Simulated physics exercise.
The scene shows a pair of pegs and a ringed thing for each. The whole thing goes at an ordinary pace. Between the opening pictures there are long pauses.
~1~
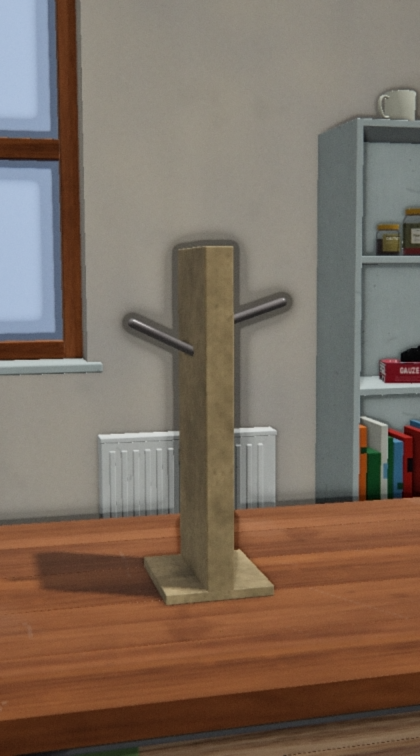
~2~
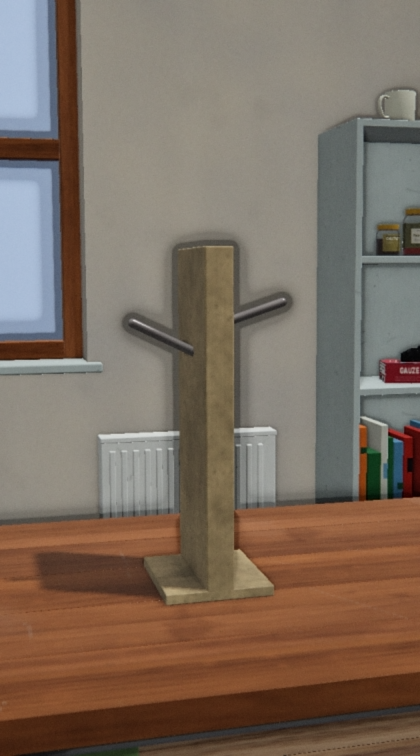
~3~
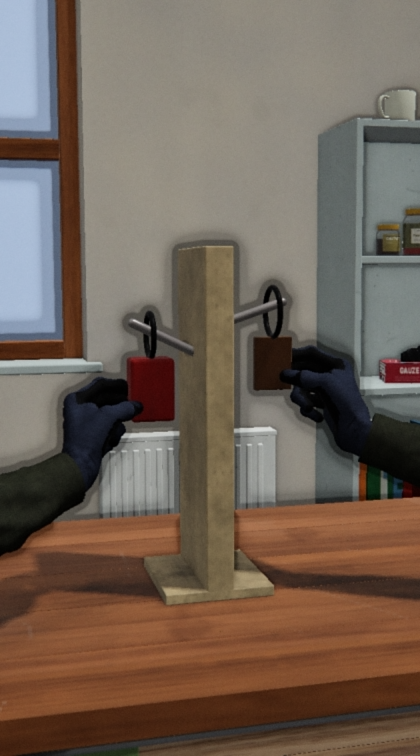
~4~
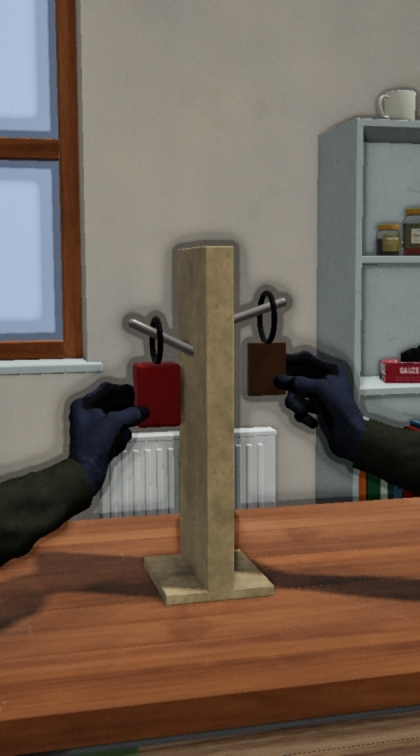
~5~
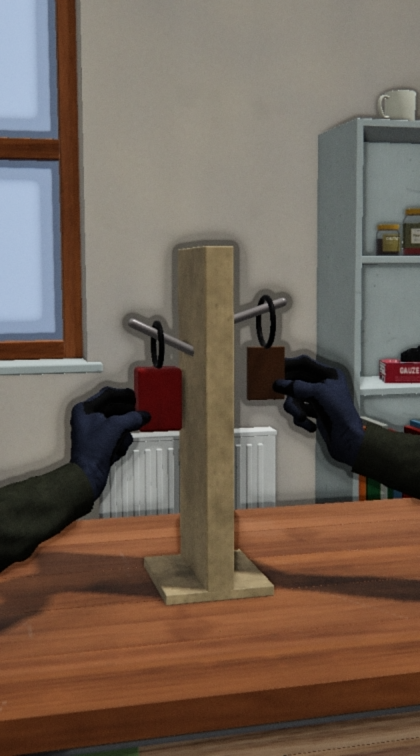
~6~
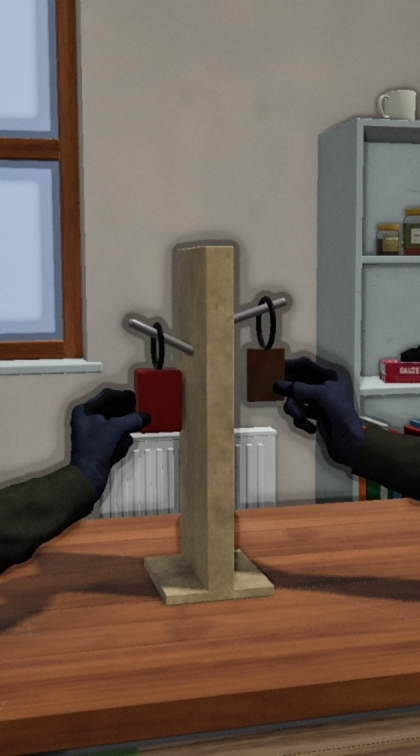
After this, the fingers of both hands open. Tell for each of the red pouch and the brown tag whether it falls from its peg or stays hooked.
In the end, the red pouch stays on, the brown tag stays on.
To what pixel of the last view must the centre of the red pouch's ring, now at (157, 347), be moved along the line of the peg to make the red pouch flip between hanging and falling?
Near pixel (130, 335).
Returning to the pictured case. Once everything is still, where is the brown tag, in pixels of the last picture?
Near (238, 361).
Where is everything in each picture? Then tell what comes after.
Peg stand (207, 417), in the first picture.
Peg stand (207, 417), in the second picture.
Still on the way; red pouch (151, 365); peg stand (207, 417), in the third picture.
Still on the way; brown tag (267, 343); peg stand (207, 417), in the fourth picture.
Still on the way; red pouch (158, 375); peg stand (207, 417), in the fifth picture.
In place, still held; red pouch (158, 377); brown tag (266, 349); peg stand (207, 417), in the sixth picture.
Then, 0.12 s after the last picture, red pouch tipped 18° from how it was near (168, 387); brown tag tipped 8° from how it was near (261, 353).
At rest, the red pouch stays on its peg, near (170, 389); the brown tag stays on its peg, near (239, 361).
